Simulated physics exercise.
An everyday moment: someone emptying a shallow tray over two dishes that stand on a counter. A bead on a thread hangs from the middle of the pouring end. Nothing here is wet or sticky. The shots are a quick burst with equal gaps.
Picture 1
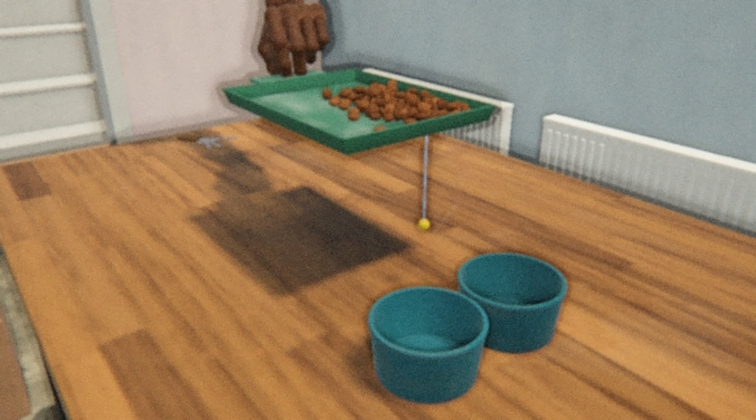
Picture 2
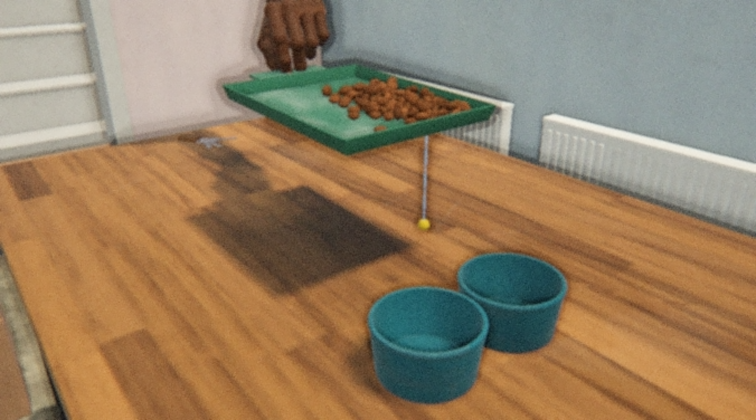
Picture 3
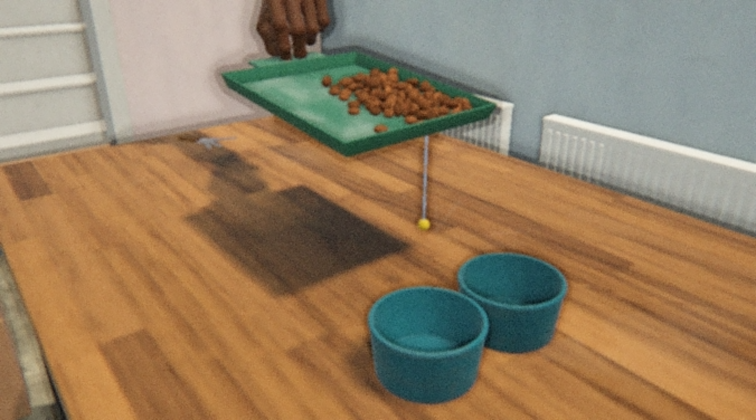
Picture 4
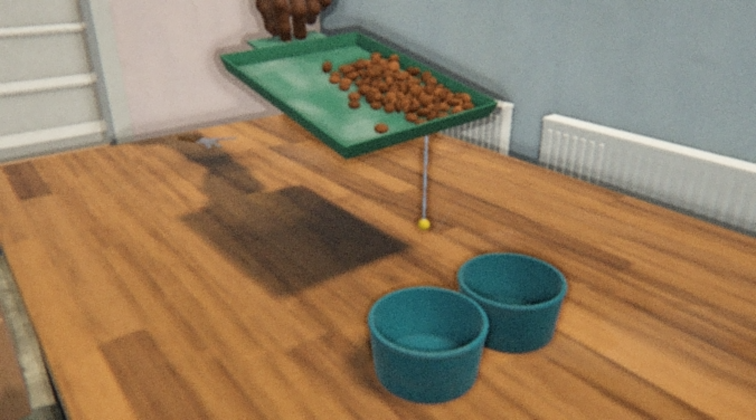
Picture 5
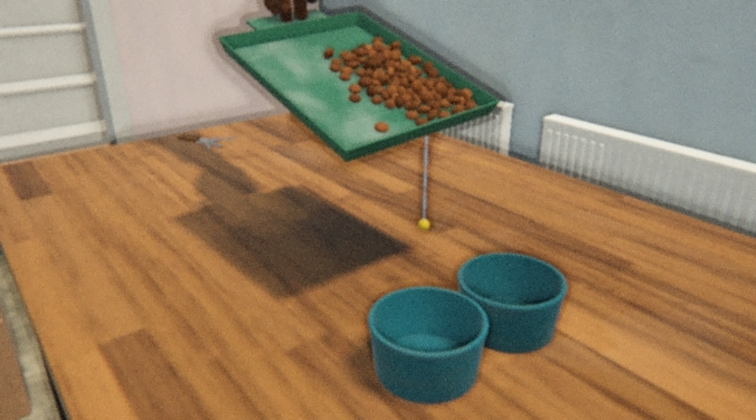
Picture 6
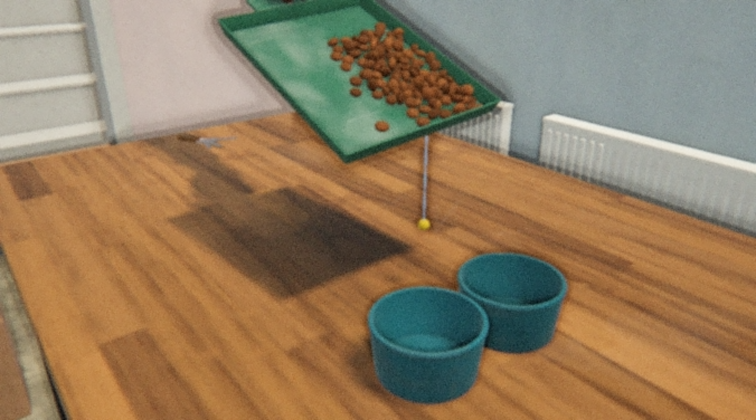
A wooden counter in a room with a pale blue wall and white radiators is seen from slightly above by a still camera. A dark brown hand holds a shallow green tray of brown kibble over the wood, a yellow bead hanging from its near end, with two teal dishes at the lower right. The tray's far end rises steadily, its near edge slants slightly lower at the left corner, and the hand moves up out of view.
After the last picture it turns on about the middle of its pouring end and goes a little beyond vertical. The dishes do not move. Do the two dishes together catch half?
Together they catch under half.
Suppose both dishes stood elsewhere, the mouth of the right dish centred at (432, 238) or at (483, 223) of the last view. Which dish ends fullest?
At the first place the left one, at the second left.
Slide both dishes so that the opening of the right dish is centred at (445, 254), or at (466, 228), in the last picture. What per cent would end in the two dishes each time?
The first gives 80 %, the second 40 %.
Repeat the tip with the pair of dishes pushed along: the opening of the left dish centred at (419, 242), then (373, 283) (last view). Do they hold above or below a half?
At the first place the smaller part, at the second more than half.
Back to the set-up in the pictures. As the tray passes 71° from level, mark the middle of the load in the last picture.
At about (414, 131).
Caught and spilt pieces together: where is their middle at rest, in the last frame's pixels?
Near (411, 321).
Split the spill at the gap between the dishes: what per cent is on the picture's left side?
Near 90 %.
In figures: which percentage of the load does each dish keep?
The left dish has 0 per cent, the right dish has 10.
Soon after the last picture, tray tipped steeply; most on the tray; a stray few in the right dish; a stray few outside both; about a quarter in the air.
A little later, tray tipped past a quarter turn; a stray few in the left dish; a small part in the right dish; most outside both; a small part in the air.
Later still, tray tipped past a quarter turn; a stray few in the left dish; a small part in the right dish; most outside both.
At rest, tray tipped past a quarter turn; a stray few in the left dish; a small part in the right dish; most outside both.
